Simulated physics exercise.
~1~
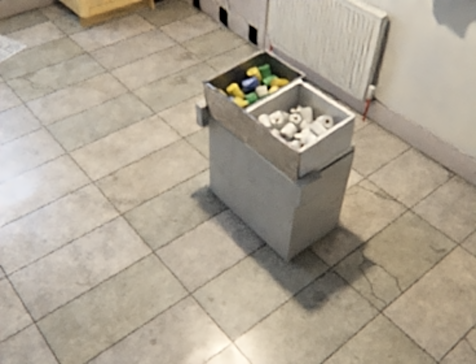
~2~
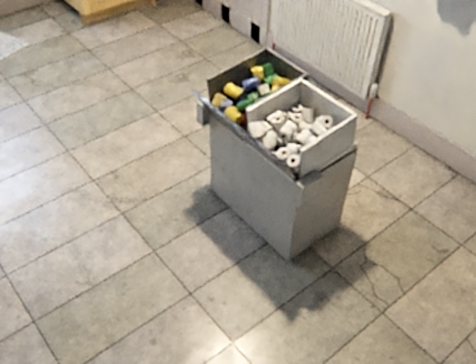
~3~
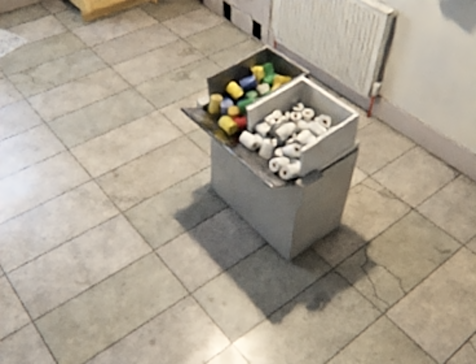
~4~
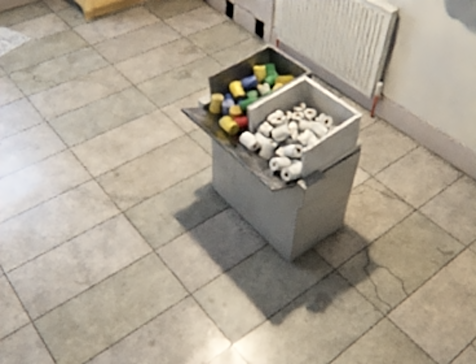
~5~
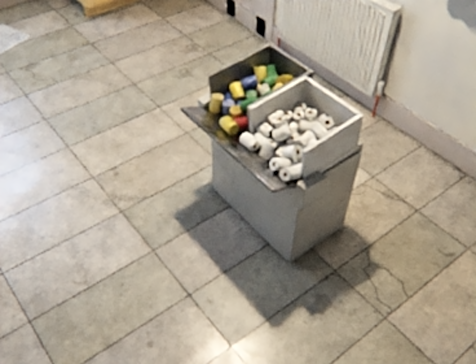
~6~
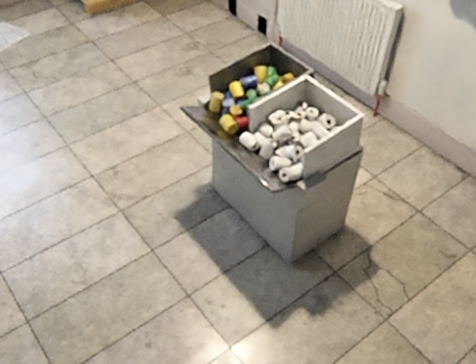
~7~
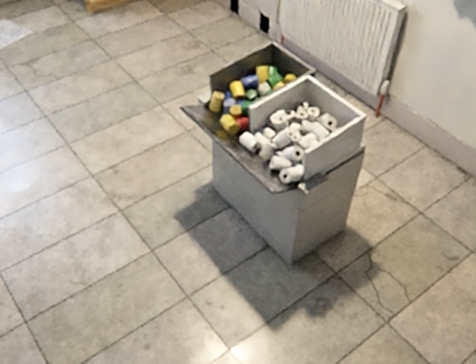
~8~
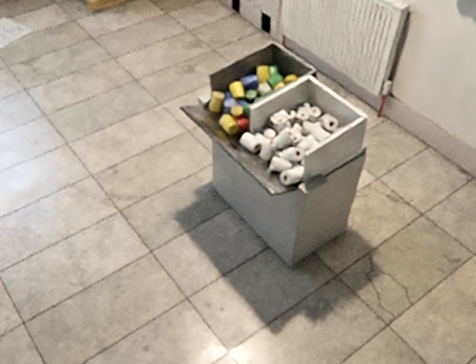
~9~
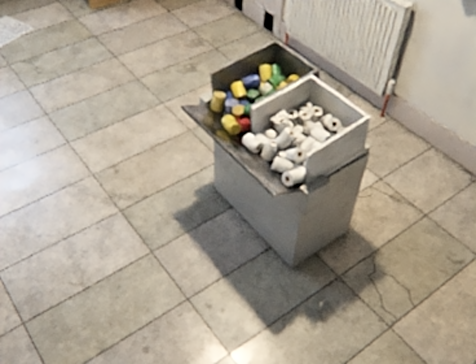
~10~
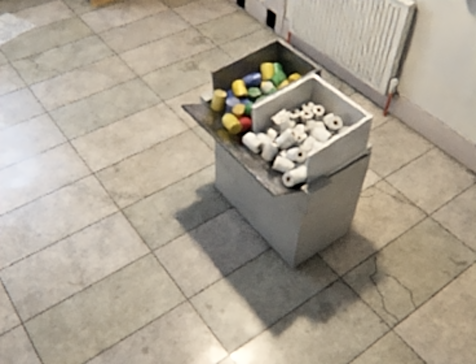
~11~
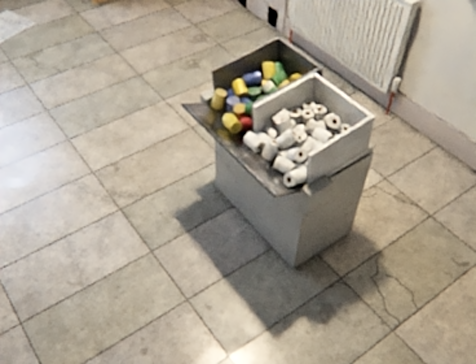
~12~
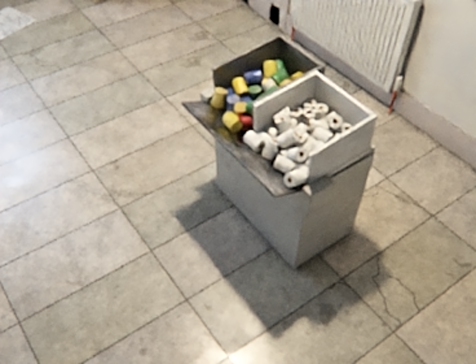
On a tiled floor, a flap drops open on two full bins, but nothing falls out.
